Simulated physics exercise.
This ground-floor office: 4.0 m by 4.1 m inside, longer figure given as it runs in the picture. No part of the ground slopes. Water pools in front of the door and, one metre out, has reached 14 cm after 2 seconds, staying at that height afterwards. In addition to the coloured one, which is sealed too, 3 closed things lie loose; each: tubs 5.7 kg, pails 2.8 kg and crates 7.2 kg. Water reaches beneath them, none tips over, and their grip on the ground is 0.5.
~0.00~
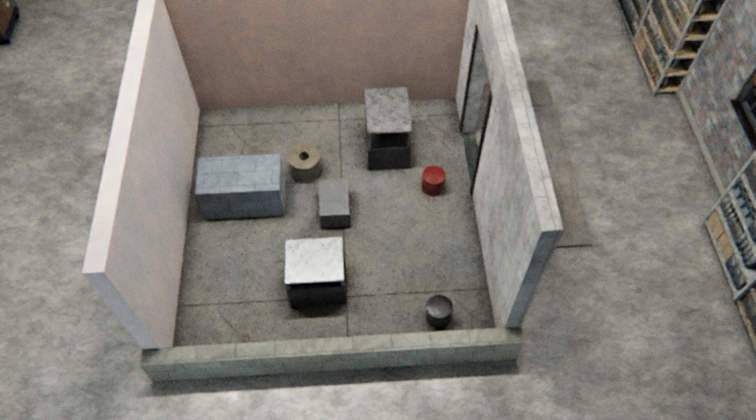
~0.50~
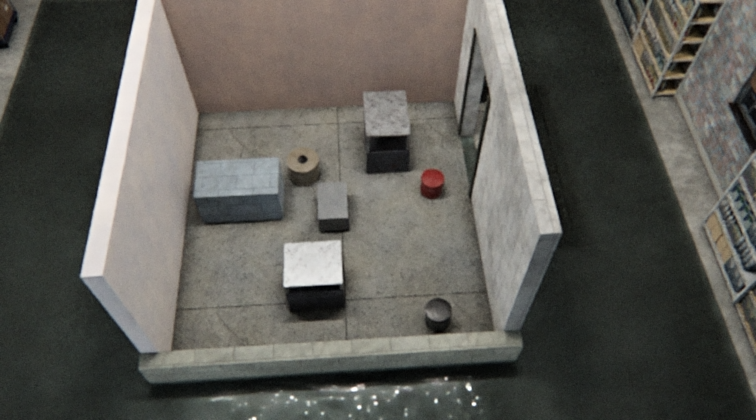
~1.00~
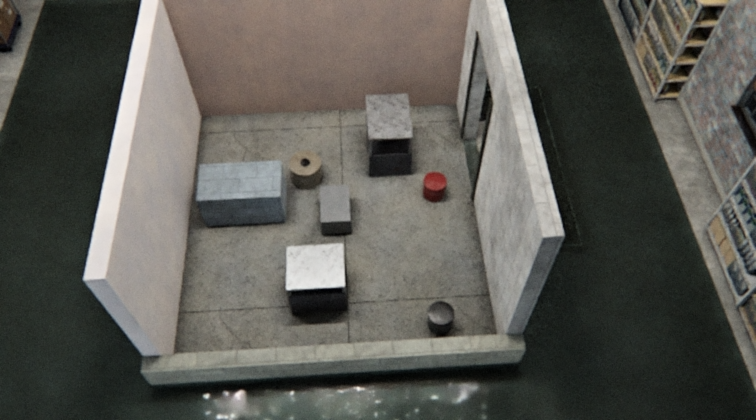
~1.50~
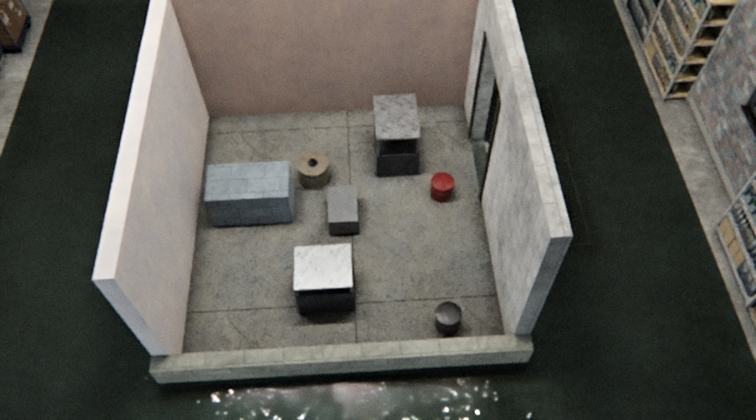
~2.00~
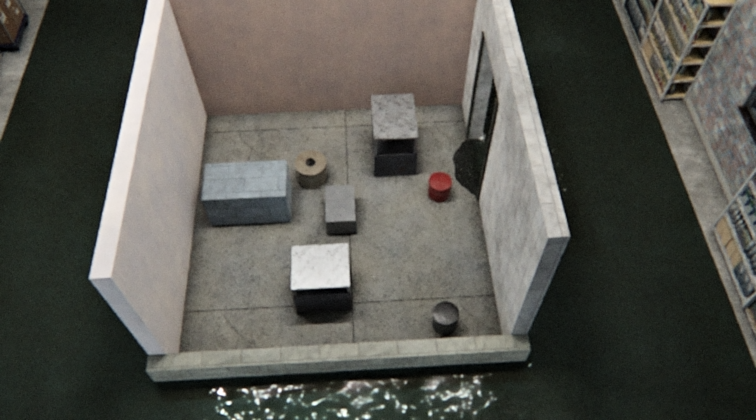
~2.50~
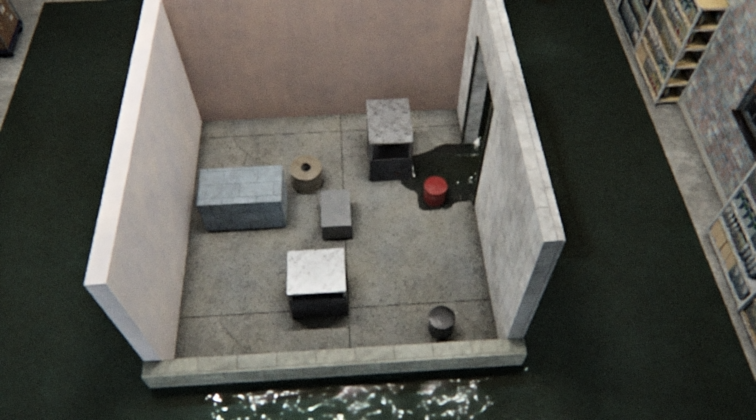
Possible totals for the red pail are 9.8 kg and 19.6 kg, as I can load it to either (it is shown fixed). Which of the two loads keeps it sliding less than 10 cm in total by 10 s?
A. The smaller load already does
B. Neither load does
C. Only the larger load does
Option C: Only the larger load does.
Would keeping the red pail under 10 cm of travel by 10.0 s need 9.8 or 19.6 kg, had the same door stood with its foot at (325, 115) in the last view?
Result: The lesser mass is plenty.
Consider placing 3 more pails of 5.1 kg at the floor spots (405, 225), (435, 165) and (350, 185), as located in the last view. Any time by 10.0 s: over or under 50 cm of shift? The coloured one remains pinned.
Listed in turn, they go beneath the bar, over the bar, beneath the bar.
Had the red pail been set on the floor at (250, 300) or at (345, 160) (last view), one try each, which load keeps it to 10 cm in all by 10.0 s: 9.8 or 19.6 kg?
For the first start the lighter one suffices; for the second the lighter one suffices.
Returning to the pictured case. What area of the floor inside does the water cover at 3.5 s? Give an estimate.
Wet area: Approx. 3.0 m2.
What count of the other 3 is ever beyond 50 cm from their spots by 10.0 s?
2 in all.
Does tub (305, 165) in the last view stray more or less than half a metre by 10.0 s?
I'd say it falls below.
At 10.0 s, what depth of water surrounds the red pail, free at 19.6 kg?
Depth: Approx. 7 cm.
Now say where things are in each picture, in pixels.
The first frame shows the red pail at (434, 175) rests on the ground; 0.0 m2 under water; 0 of 4 have shifted.
The second frame shows the red pail at (433, 178), on the bottom; 0.0 m2 under water; 0 of 4 have shifted.
The third frame shows the red pail at (435, 181) rests on the ground; 0.0 m2 under water; 0 of 4 have shifted.
The fourth frame shows the red pail at (443, 181), on the bottom; water covers 0.0 m2; 0 of 4 have shifted.
The fifth frame shows the red pail at (440, 181), on the bottom; water covers 0.2 m2; 0 of 4 have shifted.
The sixth frame shows the red pail at (436, 185) rests on the ground; water covers 0.7 m2; 0 of 4 have shifted.
After 3.5 s the red pail would be 4 cm from its start with 9.8 kg and 0 cm from its start with 19.6 kg; 6 cm of water round it then.
After 4.5 s the red pail would be 18 cm from its start with 9.8 kg and 0 cm from its start with 19.6 kg; 6 cm of water round it then.
After 7.0 s the red pail would be 24 cm from its start with 9.8 kg and 0 cm from its start with 19.6 kg; 7 cm of water round it then.
After 10.0 s the red pail would be 24 cm from its start with 9.8 kg and 0 cm from its start with 19.6 kg; 7 cm of water round it then.
